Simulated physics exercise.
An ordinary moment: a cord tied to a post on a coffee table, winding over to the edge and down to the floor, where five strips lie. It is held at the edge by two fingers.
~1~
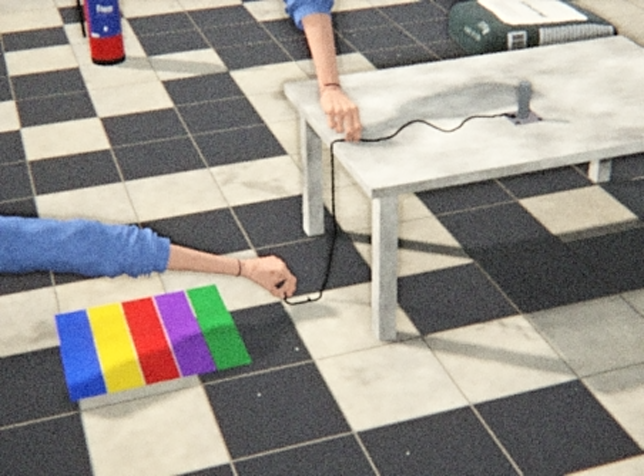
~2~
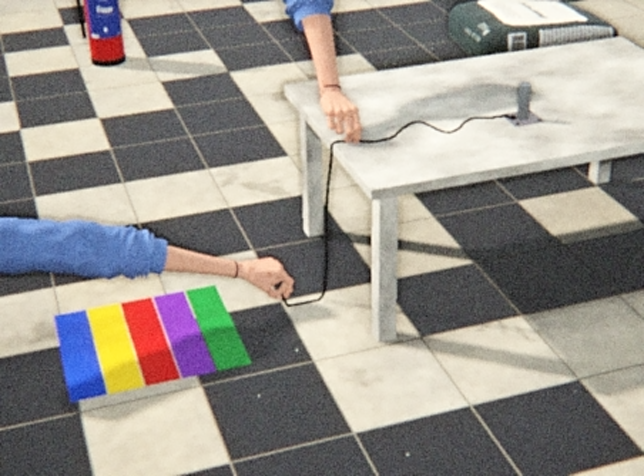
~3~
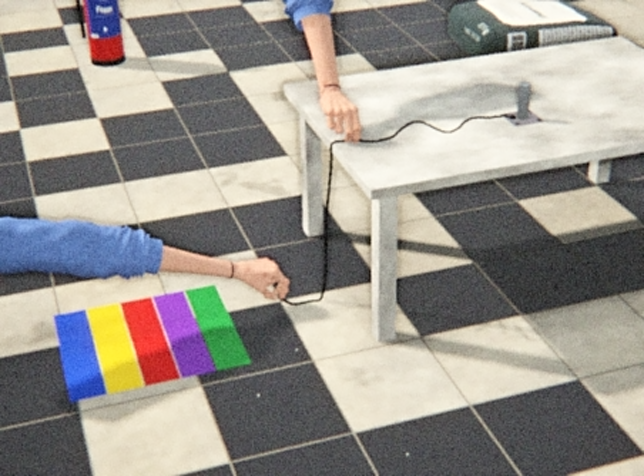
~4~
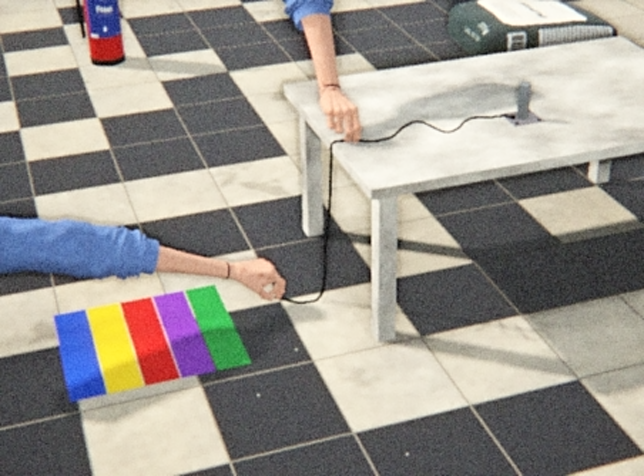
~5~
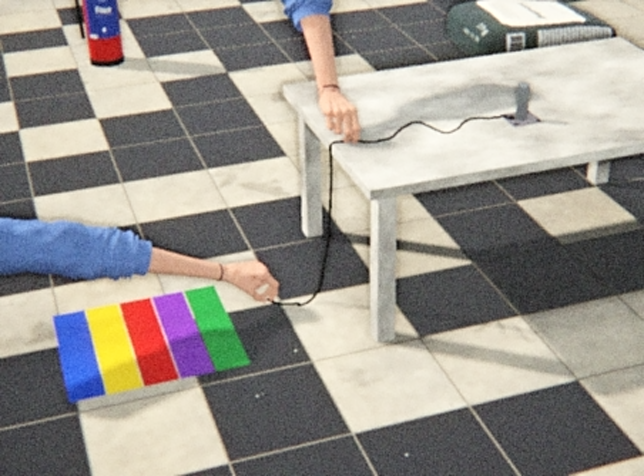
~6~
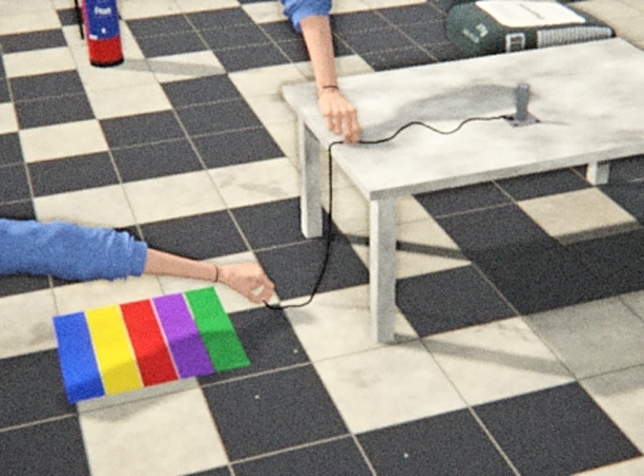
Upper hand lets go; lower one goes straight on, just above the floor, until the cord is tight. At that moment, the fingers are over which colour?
Over the yellow one.
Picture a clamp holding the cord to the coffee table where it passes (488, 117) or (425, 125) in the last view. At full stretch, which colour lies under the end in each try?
In order: Yellow, then red.
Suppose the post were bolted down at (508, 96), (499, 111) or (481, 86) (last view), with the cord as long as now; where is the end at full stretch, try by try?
Roughly (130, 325), (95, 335) and (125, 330), try by try.
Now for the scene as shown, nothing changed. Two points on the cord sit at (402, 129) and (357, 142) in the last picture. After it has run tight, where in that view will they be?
First one close to (368, 140), second close to (314, 164).
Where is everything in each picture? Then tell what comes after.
The first picture shows end (285, 294); green (228, 350); purple (194, 357); red (158, 365); yellow (122, 373); blue (86, 380).
The second picture shows end (283, 296); cord through (484, 118) (433, 128) (390, 139) (331, 160) (327, 228) (324, 291).
The third picture shows end (278, 296).
The fourth picture shows end (275, 297); cord through (483, 118) (433, 127) (390, 138) (331, 160) (328, 227) (323, 291).
The fifth picture shows end (268, 299).
The sixth picture shows end (263, 300); cord through (482, 119) (432, 129) (389, 140) (331, 161) (330, 228) (315, 291).
Soon after, end near (168, 319); over purple.
After that, end near (129, 327); over red.
At the stop, end near (108, 331); over yellow. The yellow one.
